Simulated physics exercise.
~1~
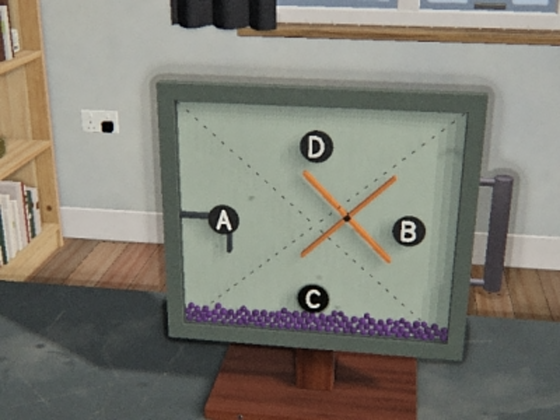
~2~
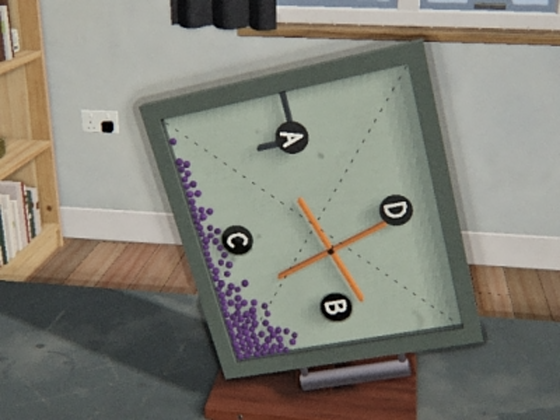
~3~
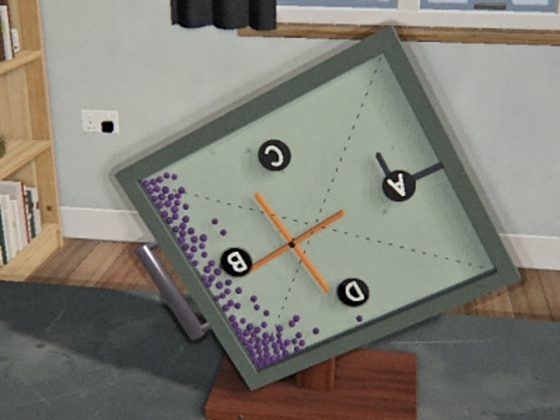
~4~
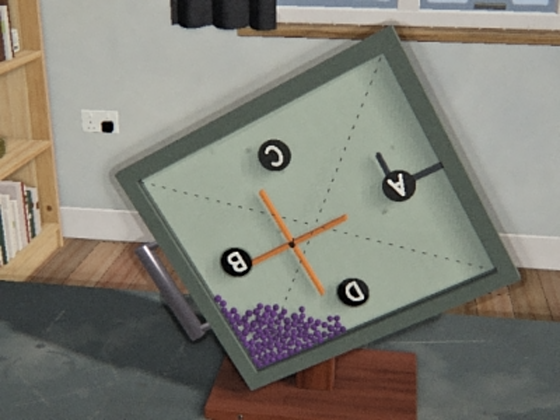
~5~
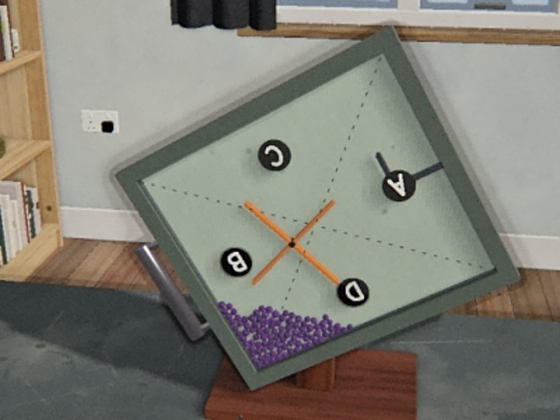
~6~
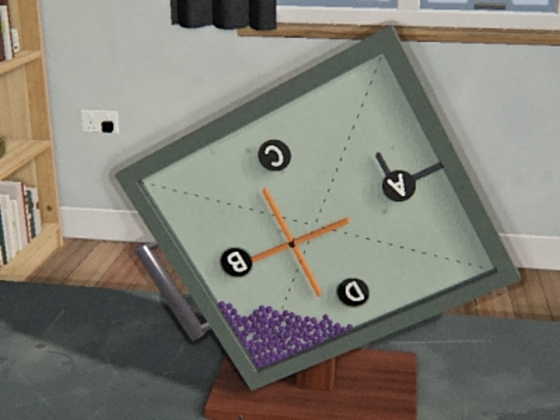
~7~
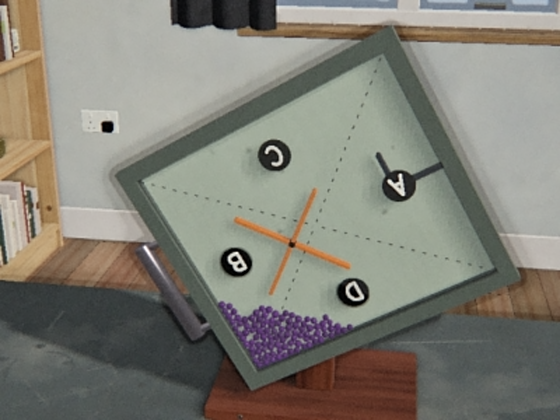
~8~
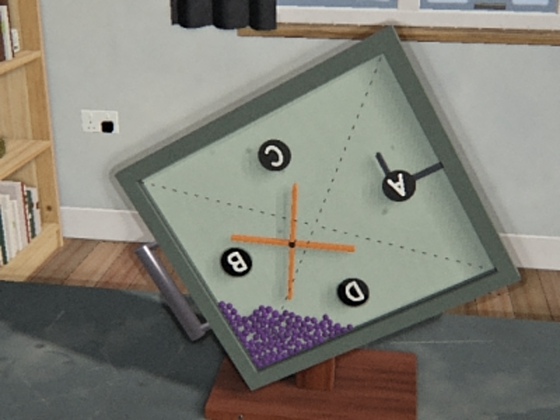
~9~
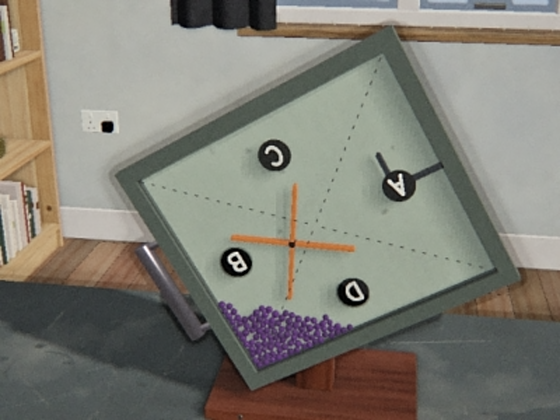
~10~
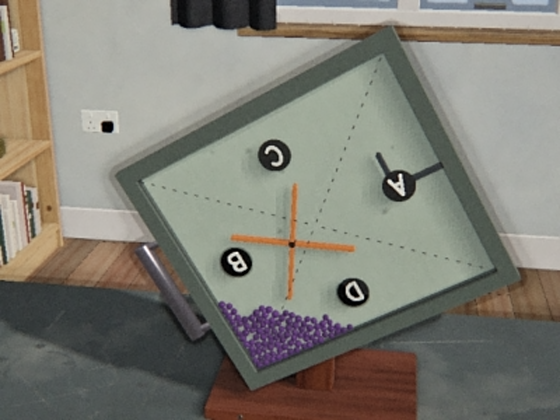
A large, flat, grey-green framed case with a pale green face stands upright on a reddish wooden base, seen from the front in a room with a bookshelf at left and a window above. Letters A, B, C and D mark its wedges, an orange cross sits right of centre, and small purple beads line the bottom. The case turns clockwise, and the beads pile along its left side while the cross swings. It stops tilted, nearly upside down, and the beads slide into the lowest corner. The cross rocks back and forth, then everything rests, the beads heaped beneath B and D.
